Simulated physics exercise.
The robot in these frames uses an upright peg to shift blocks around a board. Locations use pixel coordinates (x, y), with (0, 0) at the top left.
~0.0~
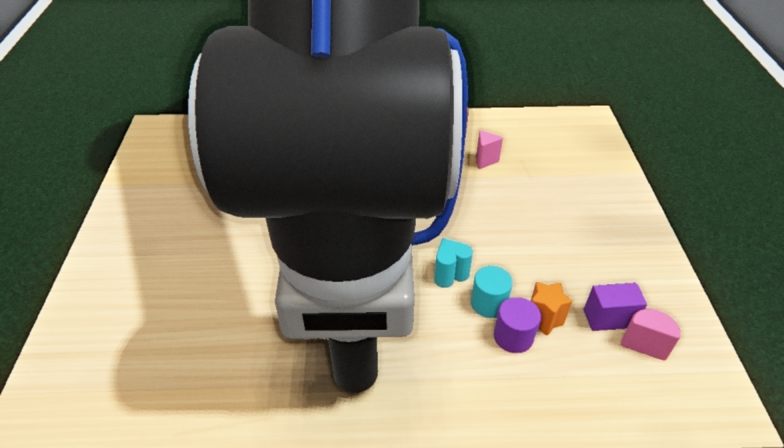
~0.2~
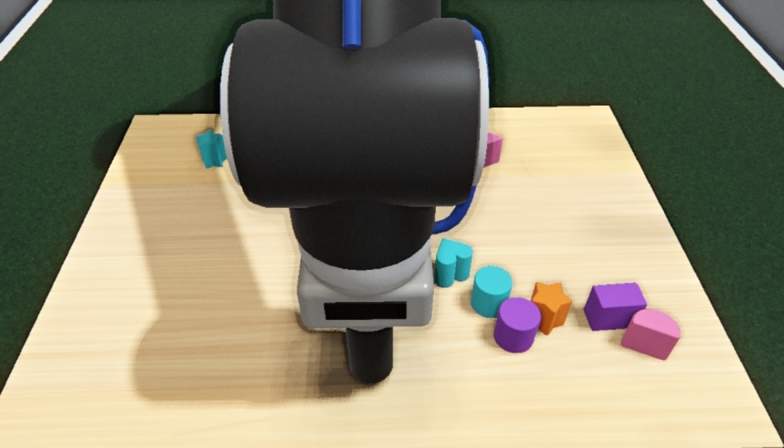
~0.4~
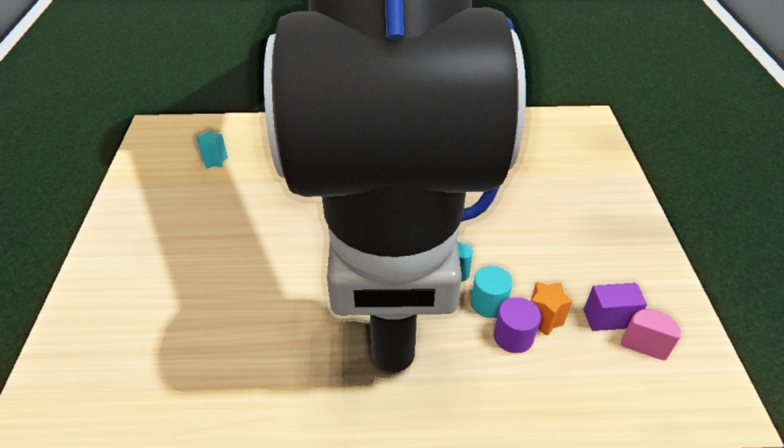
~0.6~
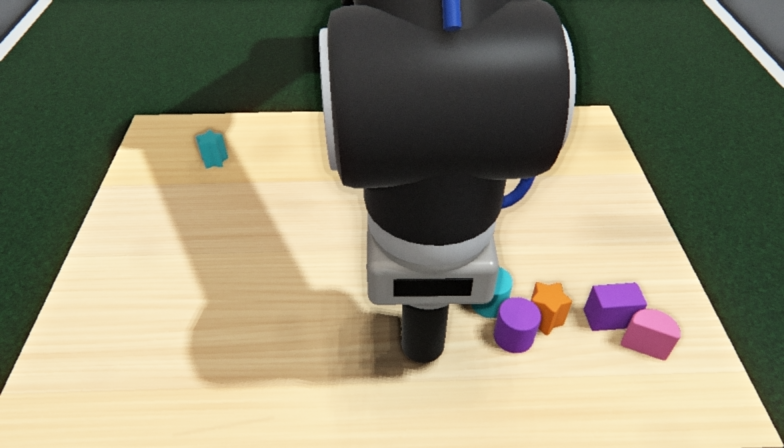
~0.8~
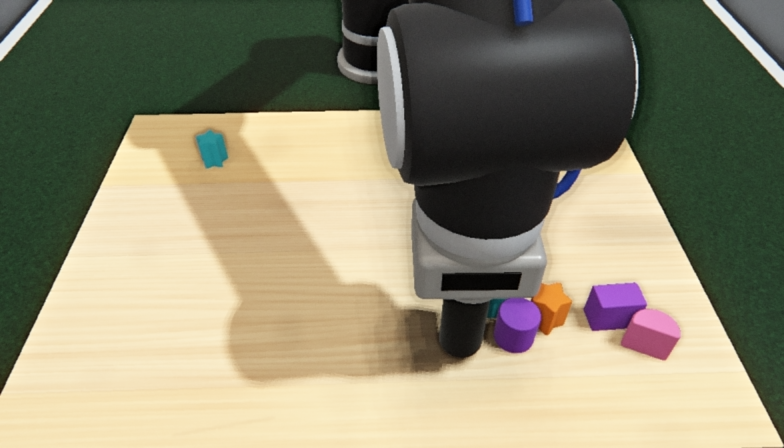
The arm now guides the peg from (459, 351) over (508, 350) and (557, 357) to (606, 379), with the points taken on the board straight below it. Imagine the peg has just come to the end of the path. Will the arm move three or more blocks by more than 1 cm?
No - that is not the case.
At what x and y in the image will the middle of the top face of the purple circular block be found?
At roughly (580, 303).
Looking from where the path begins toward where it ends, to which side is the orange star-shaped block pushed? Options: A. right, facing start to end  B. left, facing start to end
B - left, facing start to end.
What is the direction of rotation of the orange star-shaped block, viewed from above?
Seen from overhead, it turns anticlockwise.
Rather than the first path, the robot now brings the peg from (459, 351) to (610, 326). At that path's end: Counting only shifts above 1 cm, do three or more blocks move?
Going by the path, yes.
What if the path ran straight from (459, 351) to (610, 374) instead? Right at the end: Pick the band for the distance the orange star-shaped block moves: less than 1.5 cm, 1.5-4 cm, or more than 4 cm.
The best fit is 1.5 to 4 cm.
What follows on the original path. One third of the way, peg (511, 340); purple circular block (544, 306); orange star-shaped block (564, 285).
Two thirds of the way, peg (561, 347); purple circular block (578, 302); orange star-shaped block (574, 274), turned 25° anticlockwise.
At the end, peg (611, 369); turquoise circular block not moved; purple circular block (580, 303); orange star-shaped block (574, 274), turned 30° anticlockwise.
